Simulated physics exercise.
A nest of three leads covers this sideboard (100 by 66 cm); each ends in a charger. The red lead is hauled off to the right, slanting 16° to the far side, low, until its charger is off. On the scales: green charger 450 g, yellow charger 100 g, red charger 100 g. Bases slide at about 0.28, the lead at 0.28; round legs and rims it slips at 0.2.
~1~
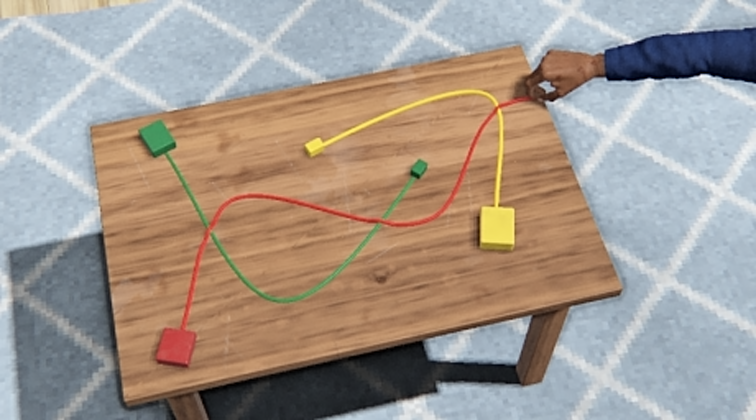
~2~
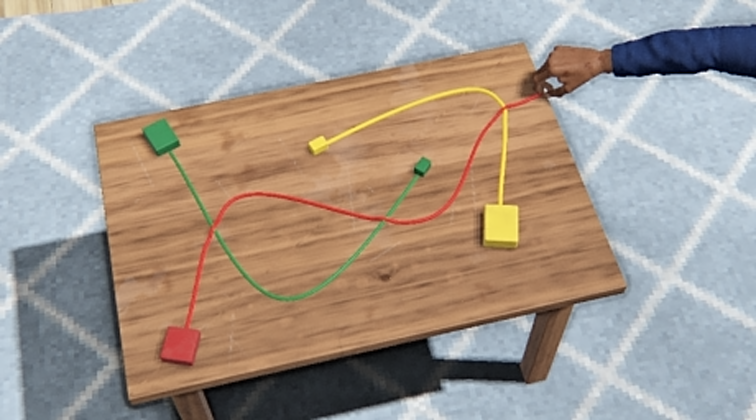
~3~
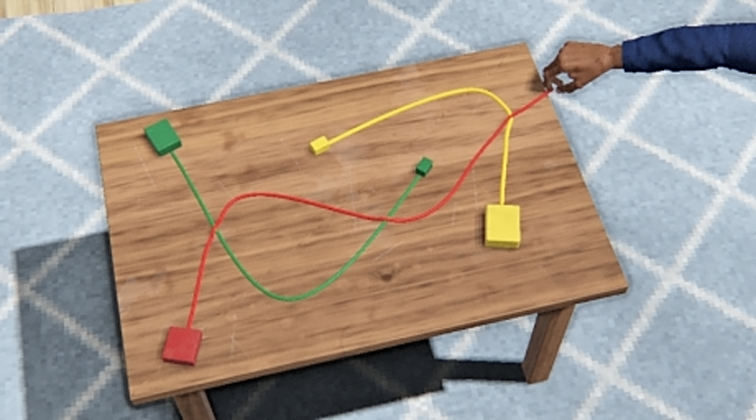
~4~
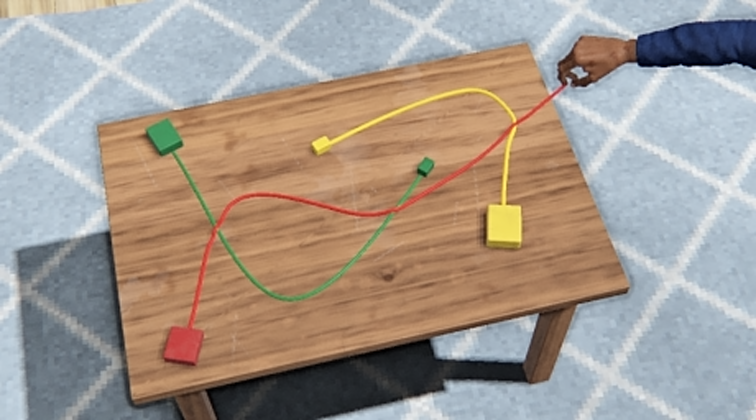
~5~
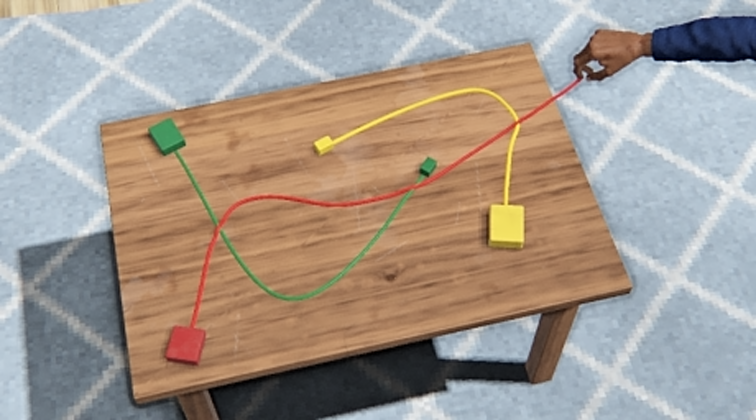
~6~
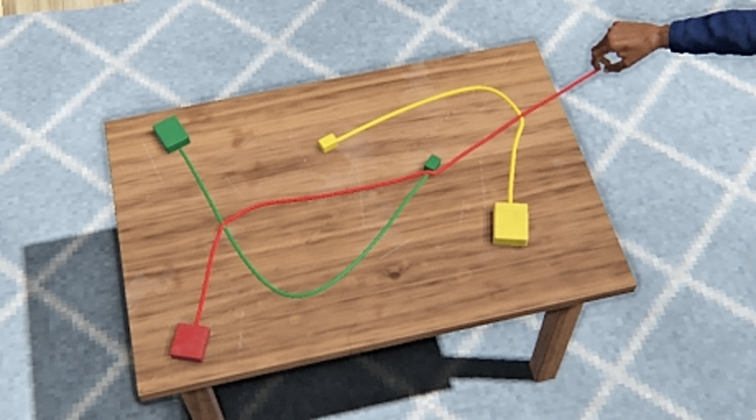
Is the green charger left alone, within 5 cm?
Verdict: The green charger keeps its place.
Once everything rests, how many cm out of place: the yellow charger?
About: Yellow charger 0 cm.
Next, the red lead's tail end at (304, 273); red charger 23 cm off its start.
Then, the red lead's tail end at (440, 181); red charger 58 cm off its start.
After that, the red lead has left the top; red charger over the edge, green plug 2 cm off its start at (438, 155).
Later, the red lead has left the top; red charger over the edge, green plug 2 cm off its start.
At the end, the red lead has left the top; green charger 0 cm off its start at (170, 131), red charger over the edge, green plug 2 cm off its start at (438, 155).
